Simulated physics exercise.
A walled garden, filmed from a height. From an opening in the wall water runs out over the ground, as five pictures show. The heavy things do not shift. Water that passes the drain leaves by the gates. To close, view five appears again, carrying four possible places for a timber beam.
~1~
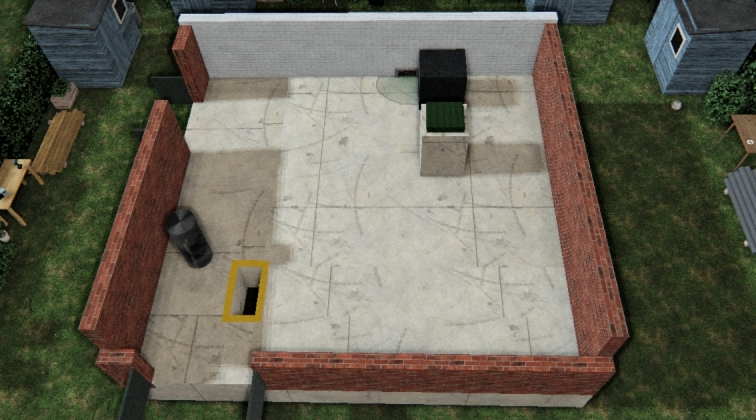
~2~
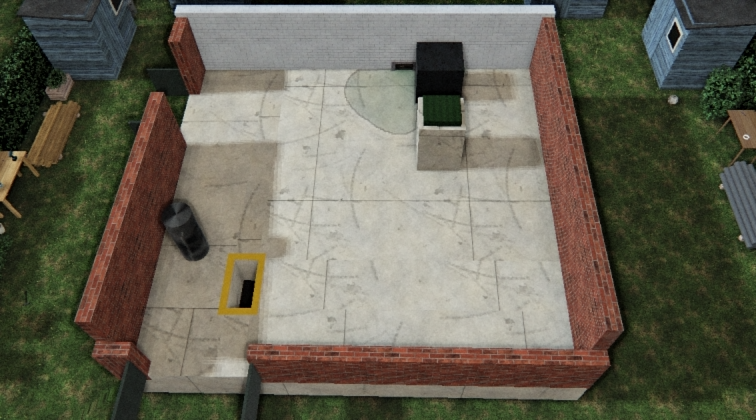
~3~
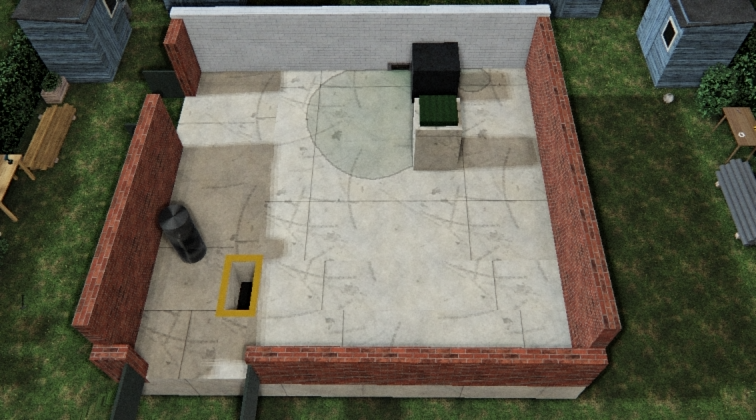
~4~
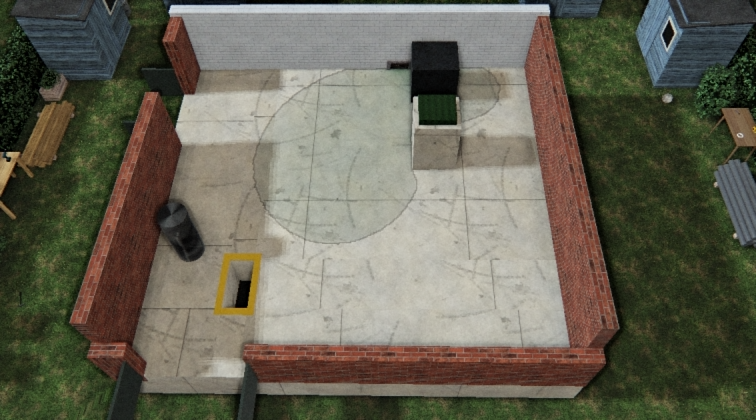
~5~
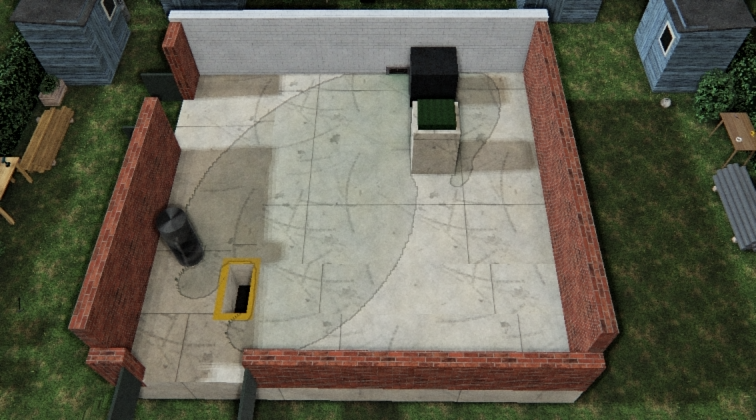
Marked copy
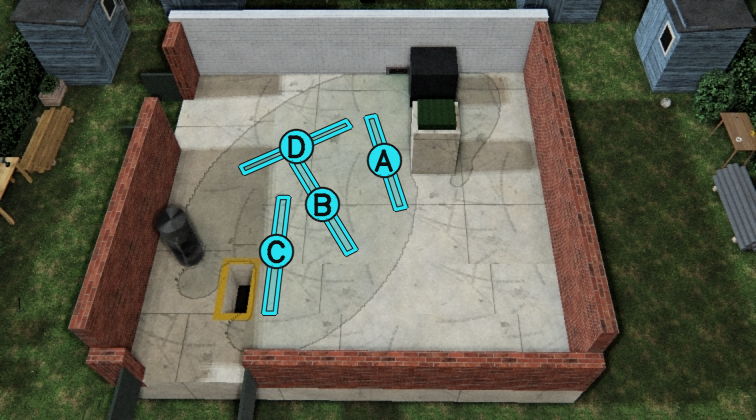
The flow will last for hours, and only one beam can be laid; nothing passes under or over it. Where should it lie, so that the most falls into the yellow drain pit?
D works best here.
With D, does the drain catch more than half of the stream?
No.
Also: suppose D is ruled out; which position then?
It is A.
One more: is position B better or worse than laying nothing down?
Worse.
In cyan, A from (370, 116) to (400, 208); B from (295, 161) to (351, 251); C from (269, 313) to (283, 197); D from (242, 169) to (348, 123).
If A is chosen, about 16 % of the stream goes into the yellow drain pit, about 84 % out by the gates.
If B is chosen, about 4 % of the stream goes into the yellow drain pit, about 95 % out by the gates.
If C is chosen, about 6 % of the stream goes into the yellow drain pit, about 94 % out by the gates.
If D is chosen, about 23 % of the stream goes into the yellow drain pit, about 77 % out by the gates.
